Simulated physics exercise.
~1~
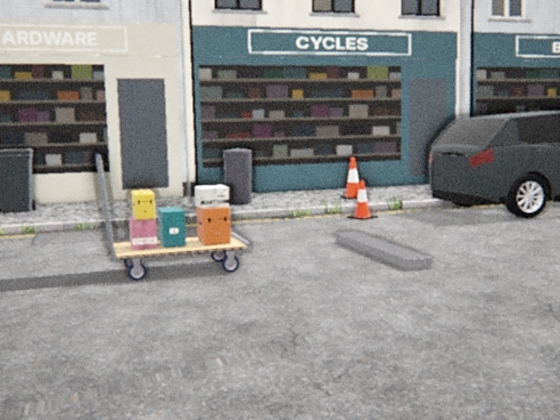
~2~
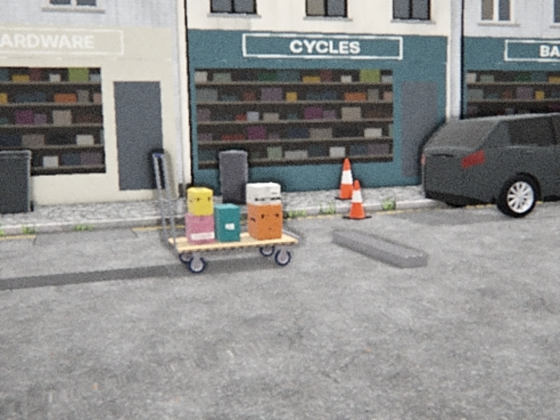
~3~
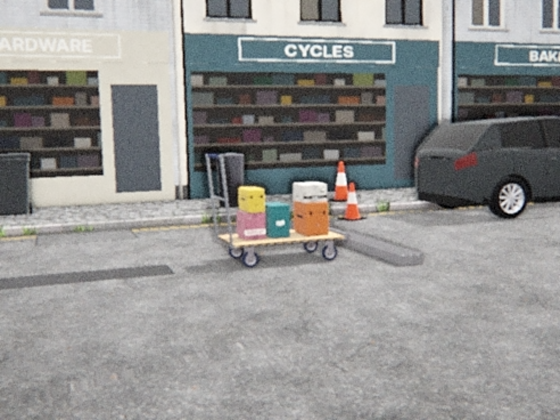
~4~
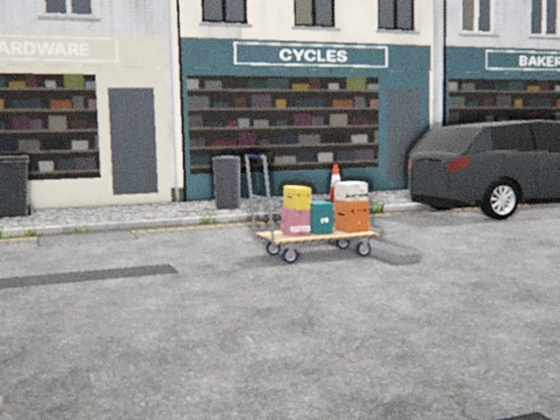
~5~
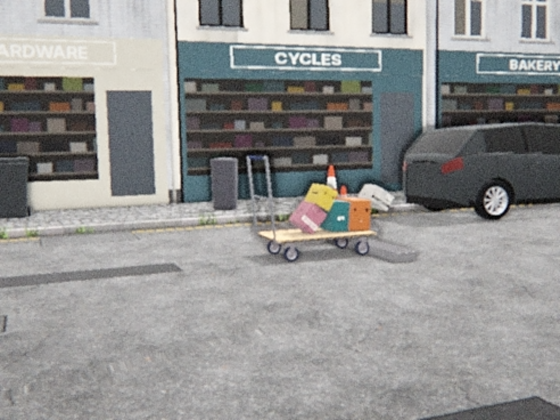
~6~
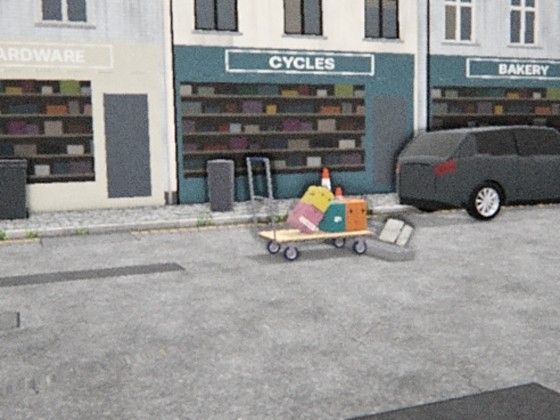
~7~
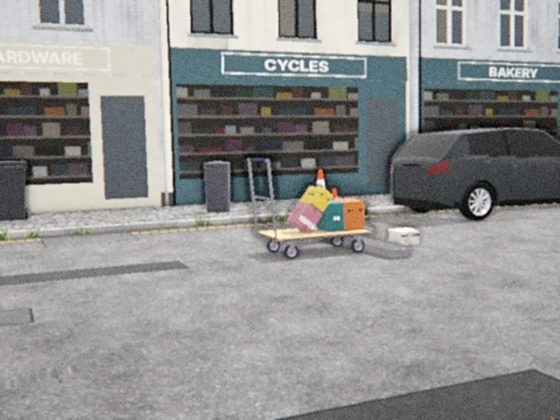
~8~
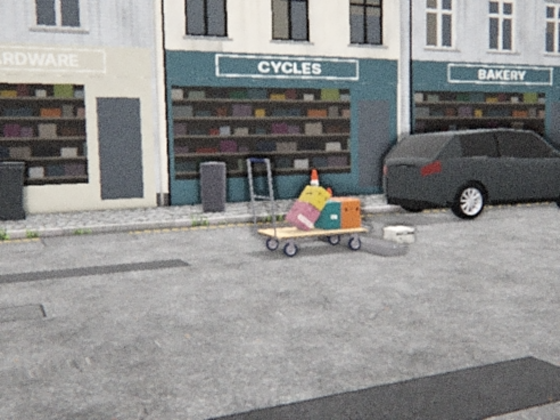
A loaded cart rolls right, stops abruptly at a kerb, and its white box tumbles off.
